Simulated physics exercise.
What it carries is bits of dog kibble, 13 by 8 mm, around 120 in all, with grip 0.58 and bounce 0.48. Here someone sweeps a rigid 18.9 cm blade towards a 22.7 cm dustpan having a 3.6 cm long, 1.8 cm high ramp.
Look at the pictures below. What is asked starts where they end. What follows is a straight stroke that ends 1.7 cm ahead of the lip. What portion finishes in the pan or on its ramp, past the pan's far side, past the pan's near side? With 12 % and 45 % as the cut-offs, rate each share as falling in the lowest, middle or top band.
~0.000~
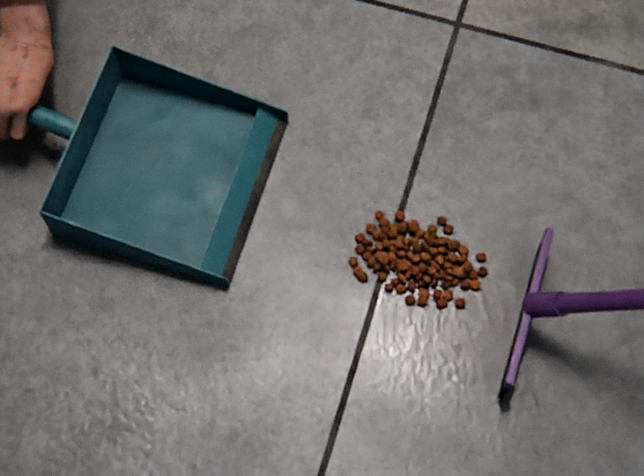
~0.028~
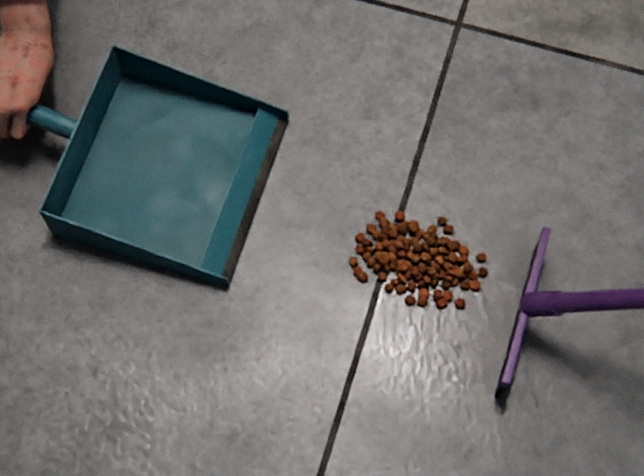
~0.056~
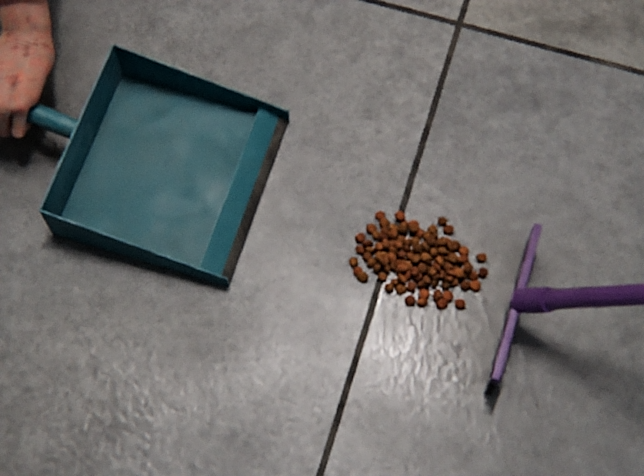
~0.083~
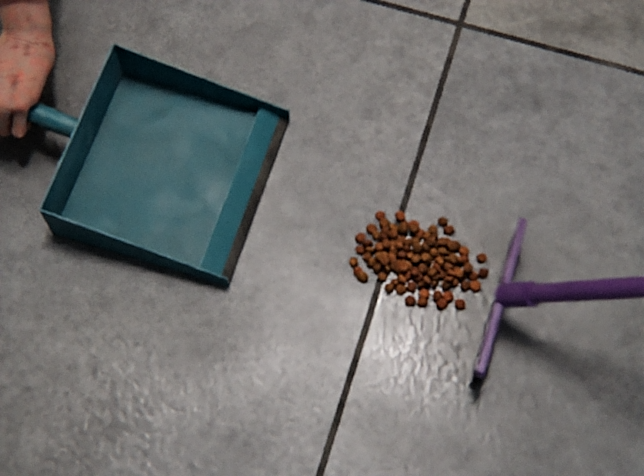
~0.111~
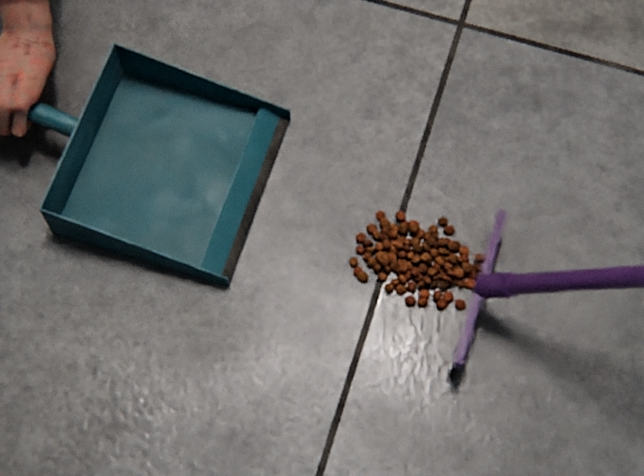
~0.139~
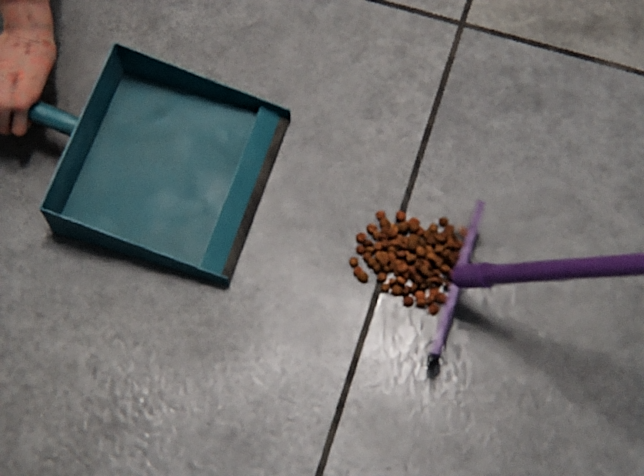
Bands: Pan in the top band; far side in the lowest band; near side in the lowest band.
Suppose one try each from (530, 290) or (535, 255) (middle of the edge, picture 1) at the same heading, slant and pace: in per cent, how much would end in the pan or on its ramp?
55 and 35 per cent, roughly.
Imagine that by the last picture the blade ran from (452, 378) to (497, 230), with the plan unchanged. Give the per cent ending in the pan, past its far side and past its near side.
That ends as pan 30, far 0, and near 5.
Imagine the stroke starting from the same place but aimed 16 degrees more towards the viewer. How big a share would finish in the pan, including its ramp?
In that case some 35 per cent.
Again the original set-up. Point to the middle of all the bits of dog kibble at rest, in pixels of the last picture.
In the last view, approximately (256, 192).
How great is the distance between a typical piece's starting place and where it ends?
I'd say near 22 cm.
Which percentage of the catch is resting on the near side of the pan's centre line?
Share: Approx. 50 %.
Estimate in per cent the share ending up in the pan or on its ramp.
50 percent.
Then, at 0.27 s, middle of the blade 13 cm from the lip; 0 % over the lip, far side 0 %, near side 0 %.
After 0.36 s, middle of the blade 4 cm from the lip; 0 % over the lip, far side 0 %, near side 5 %.
After 0.58 s, middle of the blade 2 cm from the lip; 50 % over the lip, far side 5 %, near side 5 %.
By 1.2 s all is still; pan 50 %, far side 5 %, near side 5 %, in front of the lip or behind the blade 45 %.
